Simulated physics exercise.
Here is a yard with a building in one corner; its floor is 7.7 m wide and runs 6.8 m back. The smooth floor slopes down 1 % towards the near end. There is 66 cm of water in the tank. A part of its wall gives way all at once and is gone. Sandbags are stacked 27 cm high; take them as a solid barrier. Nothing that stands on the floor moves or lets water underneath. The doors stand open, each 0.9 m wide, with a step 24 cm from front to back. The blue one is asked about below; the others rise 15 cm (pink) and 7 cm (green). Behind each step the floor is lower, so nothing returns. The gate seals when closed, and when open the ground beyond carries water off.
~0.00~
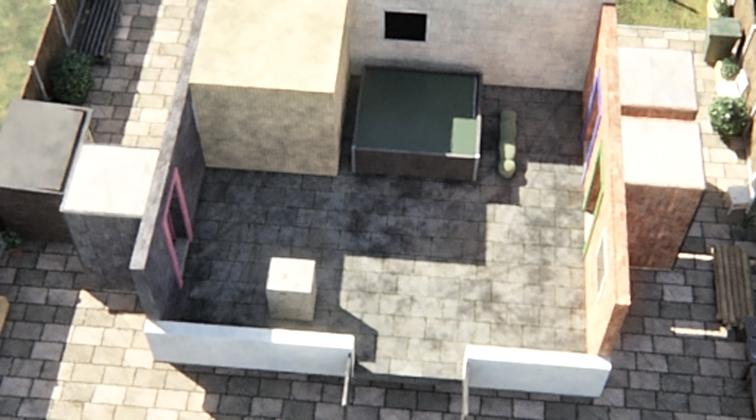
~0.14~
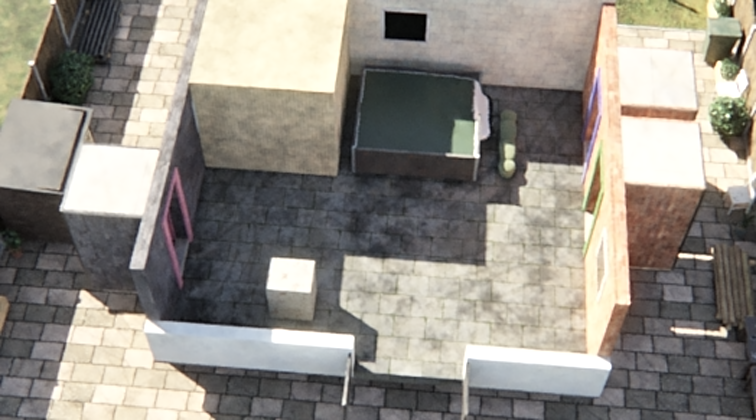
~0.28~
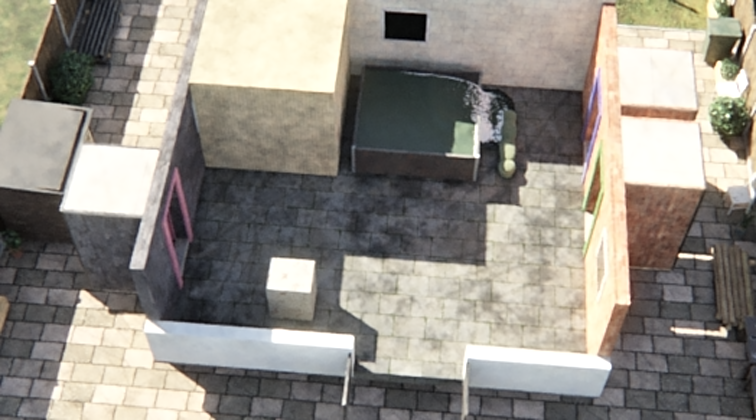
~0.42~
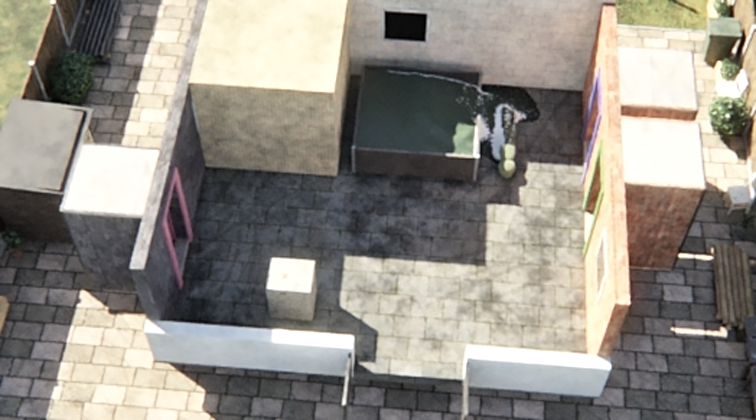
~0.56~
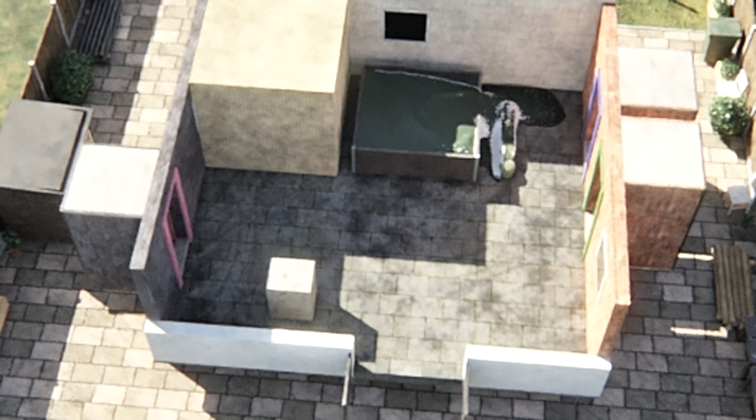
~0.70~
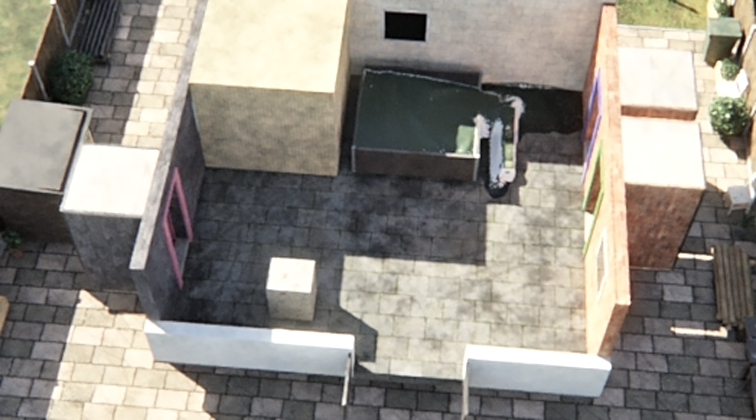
The video shows a walled yard with a tank of dark water at the back; part of the tank's right side gives way, and water pours out around the sandbags and spreads rightward across the paved floor.
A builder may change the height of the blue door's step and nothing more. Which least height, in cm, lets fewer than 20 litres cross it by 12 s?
Close to 12.5 cm is just enough.
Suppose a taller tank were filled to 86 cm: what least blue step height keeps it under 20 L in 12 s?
Some 19 cm.
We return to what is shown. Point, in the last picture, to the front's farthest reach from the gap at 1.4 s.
At about (495, 260).
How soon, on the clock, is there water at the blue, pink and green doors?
Arrival: Blue 1.3 s, pink 8.5 s, green 2.2 s.
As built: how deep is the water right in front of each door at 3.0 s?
In cm: Blue 13, pink 0, green 7.
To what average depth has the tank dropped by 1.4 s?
Some 50 cm.
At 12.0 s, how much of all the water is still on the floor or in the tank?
About 78 per cent.
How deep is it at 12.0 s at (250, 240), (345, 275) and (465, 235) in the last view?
In that order: 5, 6 and 2 cm.
After 1.4 s water covers 20 % of the floor, deepest (52 cm) near (500, 122); 4 cm at the blue door, 0 litres in over its 6 cm step.
After 3.0 s water covers 45 % of the floor, deepest (36 cm) near (577, 108); 13 cm at the blue door, 31 litres in over its 6 cm step.
After 12.0 s water covers 90 % of the floor, deepest (12 cm) near (168, 344); 6 cm at the blue door, 102 litres in over its 6 cm step.
At the blue door as built, the water arrived by 1.3 s and peaked near 16 cm at 1.8 s.
With a step of 10.5 cm, 35 litres would have come in within the 12 s; with 14.5 cm, 10 litres. So under 20 litres takes about 12.5 cm.
